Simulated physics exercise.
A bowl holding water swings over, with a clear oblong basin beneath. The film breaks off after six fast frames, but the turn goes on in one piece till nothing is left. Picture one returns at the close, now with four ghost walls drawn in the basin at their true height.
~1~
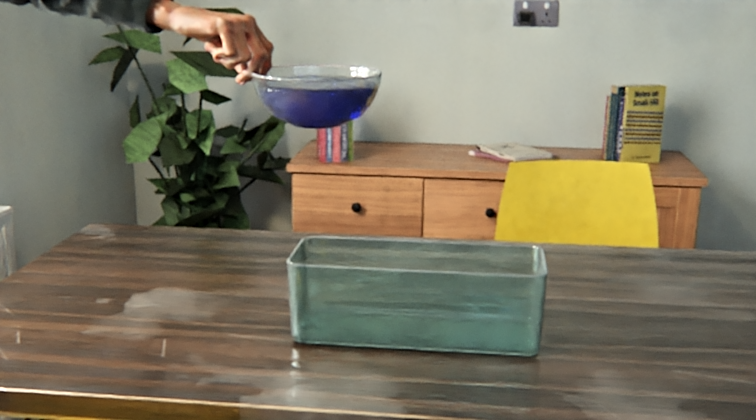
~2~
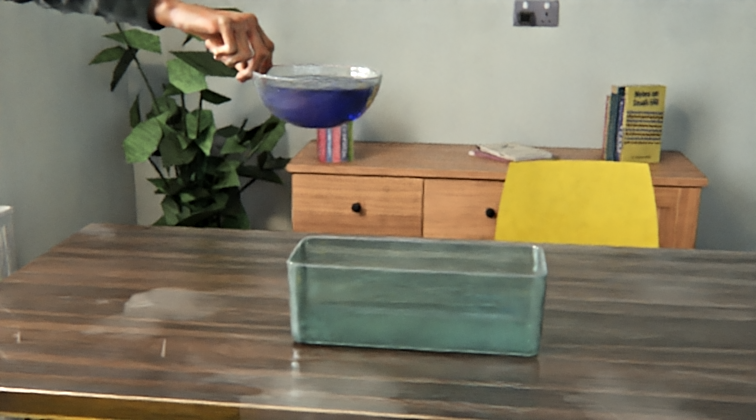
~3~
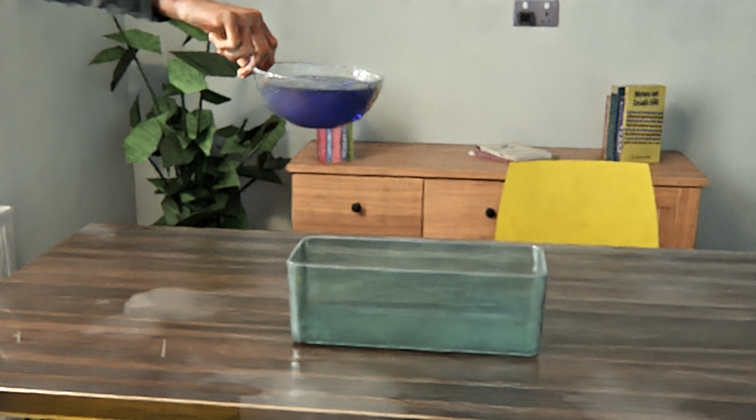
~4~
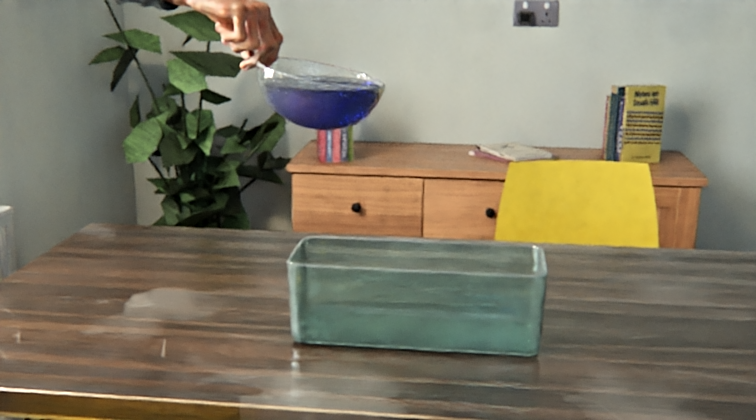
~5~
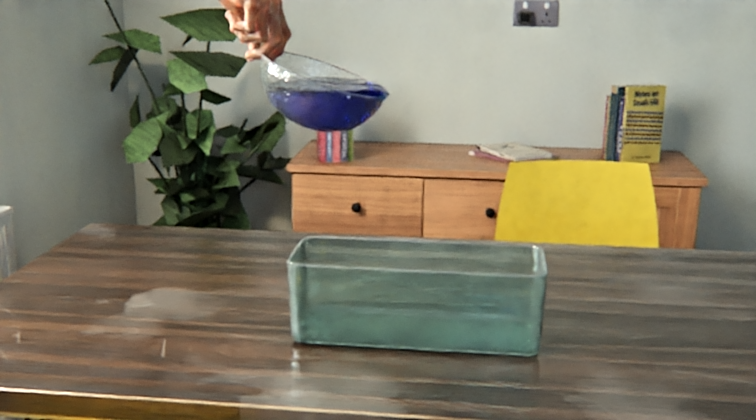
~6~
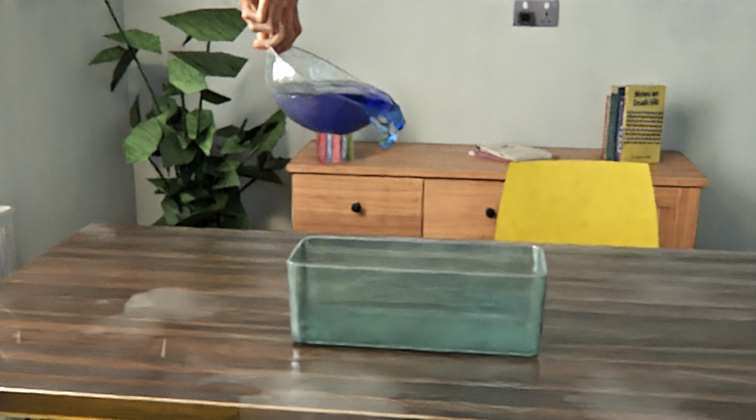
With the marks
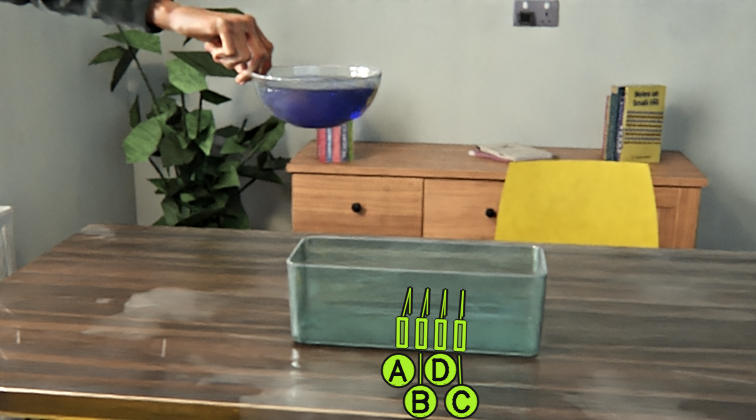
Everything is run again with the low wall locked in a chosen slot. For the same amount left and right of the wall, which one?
It is D.
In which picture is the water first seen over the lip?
In picture 5.
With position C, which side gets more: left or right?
The left one.
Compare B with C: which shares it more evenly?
Here it is position B.
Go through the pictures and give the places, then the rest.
Upright, lip at (379, 73); basin from (292, 339) to (540, 354); nothing has left yet.
Upright, lip at (380, 74); nothing has left yet.
Tipped about 5°, lip at (381, 78); nothing has left yet.
Tipped about 11°, lip at (383, 85); nothing has left yet.
Tipped about 19°, lip at (384, 95); water is over the lip, down to (384, 95).
Tipped about 29°, lip at (383, 106); water is over the lip, down to (385, 144).
On the marked copy, A at (401, 352); B at (420, 353); C at (459, 355); D at (439, 354).
With A, about 24 % ends left of the wall and 73 % right of it; 4 % is lost outside.
With B, about 36 % ends left of the wall and 61 % right of it; 3 % is lost outside.
With C, about 83 % ends left of the wall and 13 % right of it; 4 % is lost outside.
With D, about 51 % ends left of the wall and 45 % right of it; 4 % is lost outside.
